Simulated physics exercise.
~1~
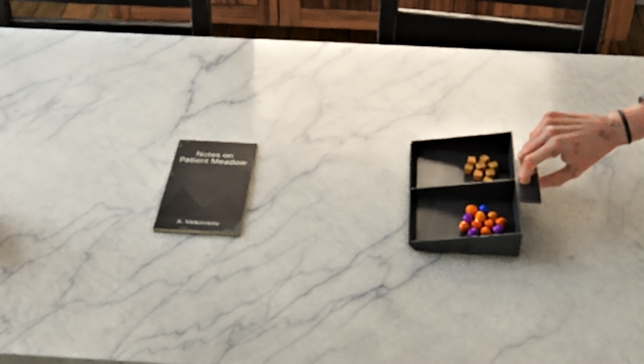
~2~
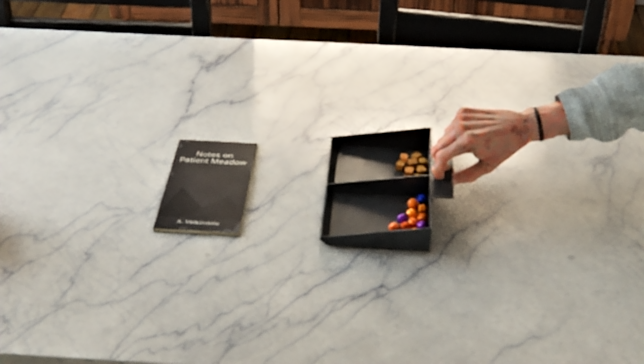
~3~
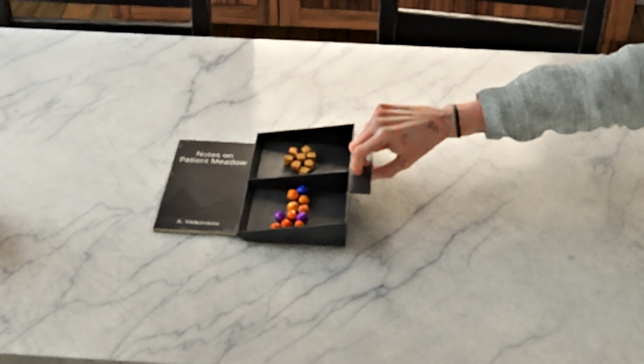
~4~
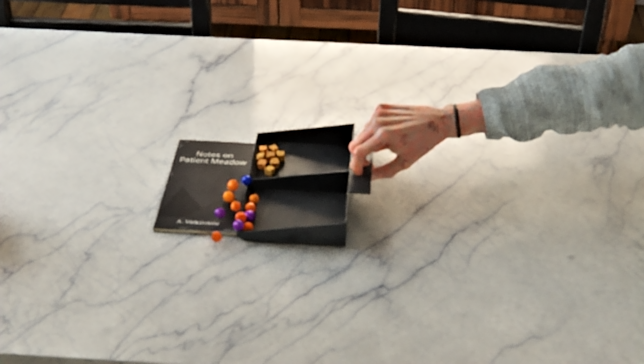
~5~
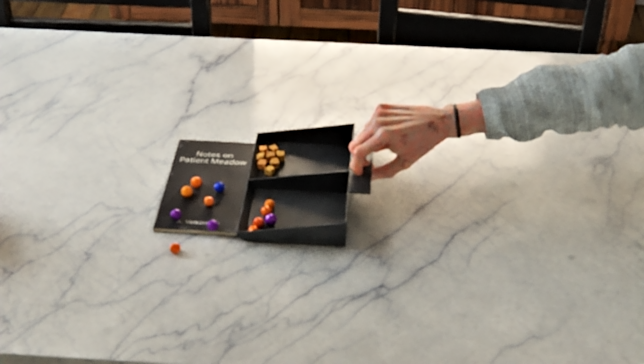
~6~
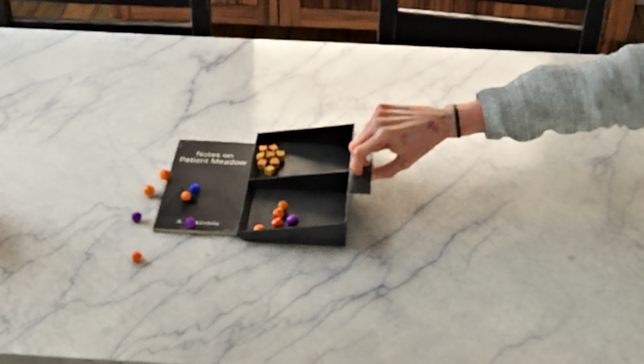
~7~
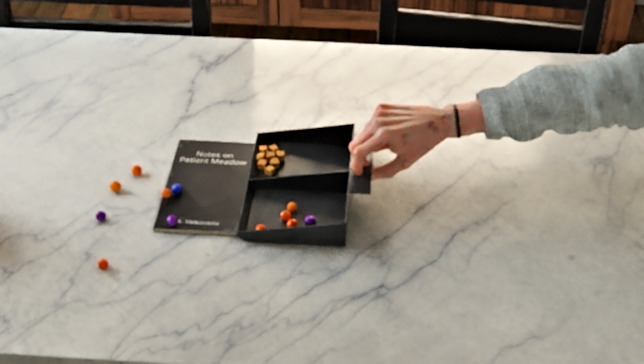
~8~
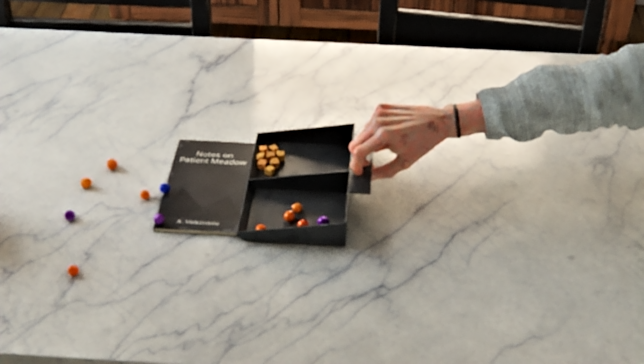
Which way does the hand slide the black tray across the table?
The hand slides the tray to the left, towards the thin dark book.
